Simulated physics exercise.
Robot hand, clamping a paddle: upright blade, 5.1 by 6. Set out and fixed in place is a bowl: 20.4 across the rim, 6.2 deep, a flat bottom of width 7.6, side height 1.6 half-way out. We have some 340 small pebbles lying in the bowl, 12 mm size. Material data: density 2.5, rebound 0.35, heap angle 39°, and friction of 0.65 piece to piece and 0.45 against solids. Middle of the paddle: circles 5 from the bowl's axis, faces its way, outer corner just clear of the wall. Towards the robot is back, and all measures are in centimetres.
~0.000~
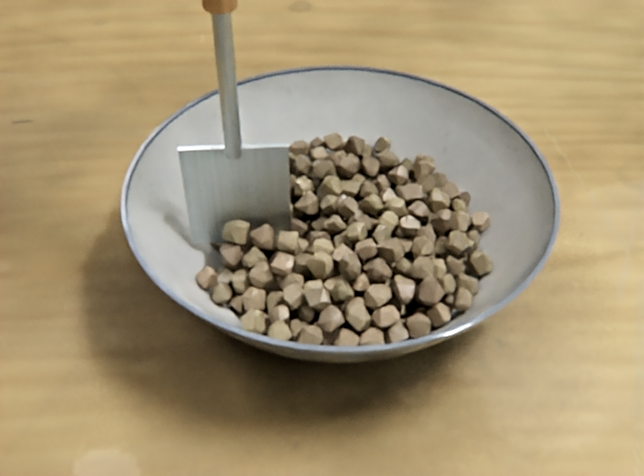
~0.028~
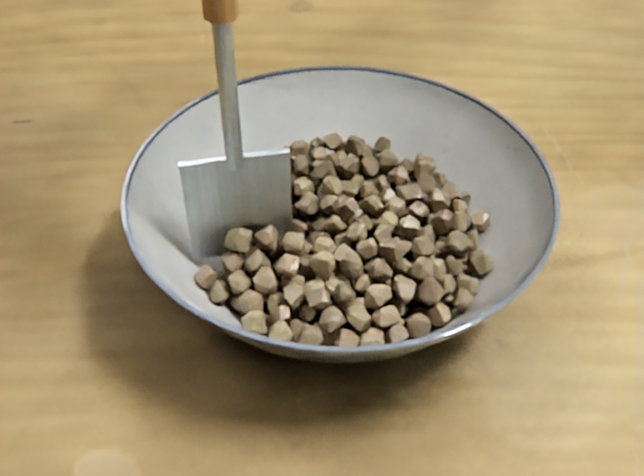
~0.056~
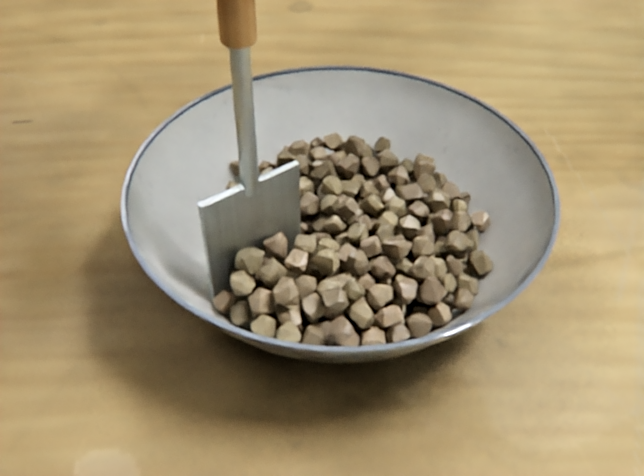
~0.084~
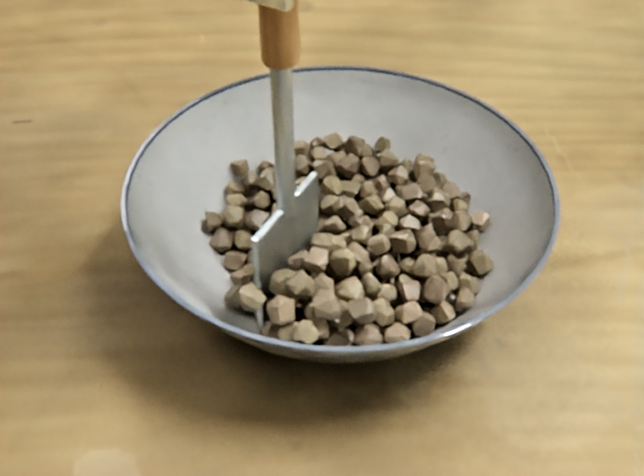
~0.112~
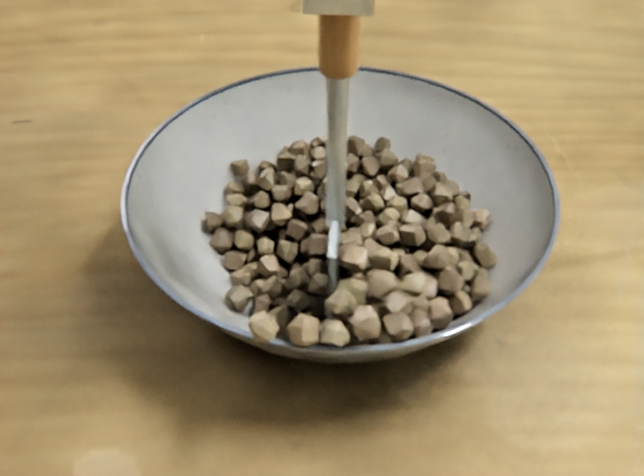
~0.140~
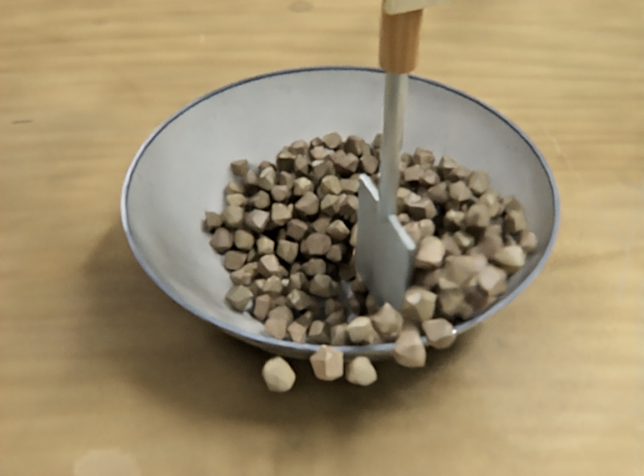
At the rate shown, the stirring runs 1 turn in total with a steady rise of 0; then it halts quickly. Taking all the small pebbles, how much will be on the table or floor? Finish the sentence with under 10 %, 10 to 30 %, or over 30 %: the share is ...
The share is over 30 %.
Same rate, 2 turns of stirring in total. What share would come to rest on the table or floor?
I'd expect around 50 per cent.
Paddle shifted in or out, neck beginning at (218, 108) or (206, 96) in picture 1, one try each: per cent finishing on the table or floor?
Roughly 30 and 15 per cent.
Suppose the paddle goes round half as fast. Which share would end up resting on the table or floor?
I'd expect about 15 %.
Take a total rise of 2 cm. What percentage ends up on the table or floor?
Near 20 in a hundred.
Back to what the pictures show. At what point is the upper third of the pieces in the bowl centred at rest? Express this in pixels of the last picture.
About (253, 287).
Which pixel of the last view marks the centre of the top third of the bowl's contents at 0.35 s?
Top-third centre at approx. (237, 131).
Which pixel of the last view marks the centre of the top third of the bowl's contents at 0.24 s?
I'd point to somewhere close to (417, 138).
After 0.24 s, 202° round, highest piece 10 above the table; 301 in the bowl, 6 on the table or floor, 35 in flight or on the tool.
After 0.35 s, 295° round, highest piece 12 above the table; 260 in the bowl, 33 on the table or floor, 49 in flight or on the tool.
After 0.60 s, 0° round, highest piece 6 above the table; 210 in the bowl, 132 on the table or floor.
After 1.30 s, 0° round, highest piece 6 above the table; 210 in the bowl, 132 on the table or floor.
At rest, 210 in the bowl, 132 on the table or floor. That is 39 % on the table or floor.
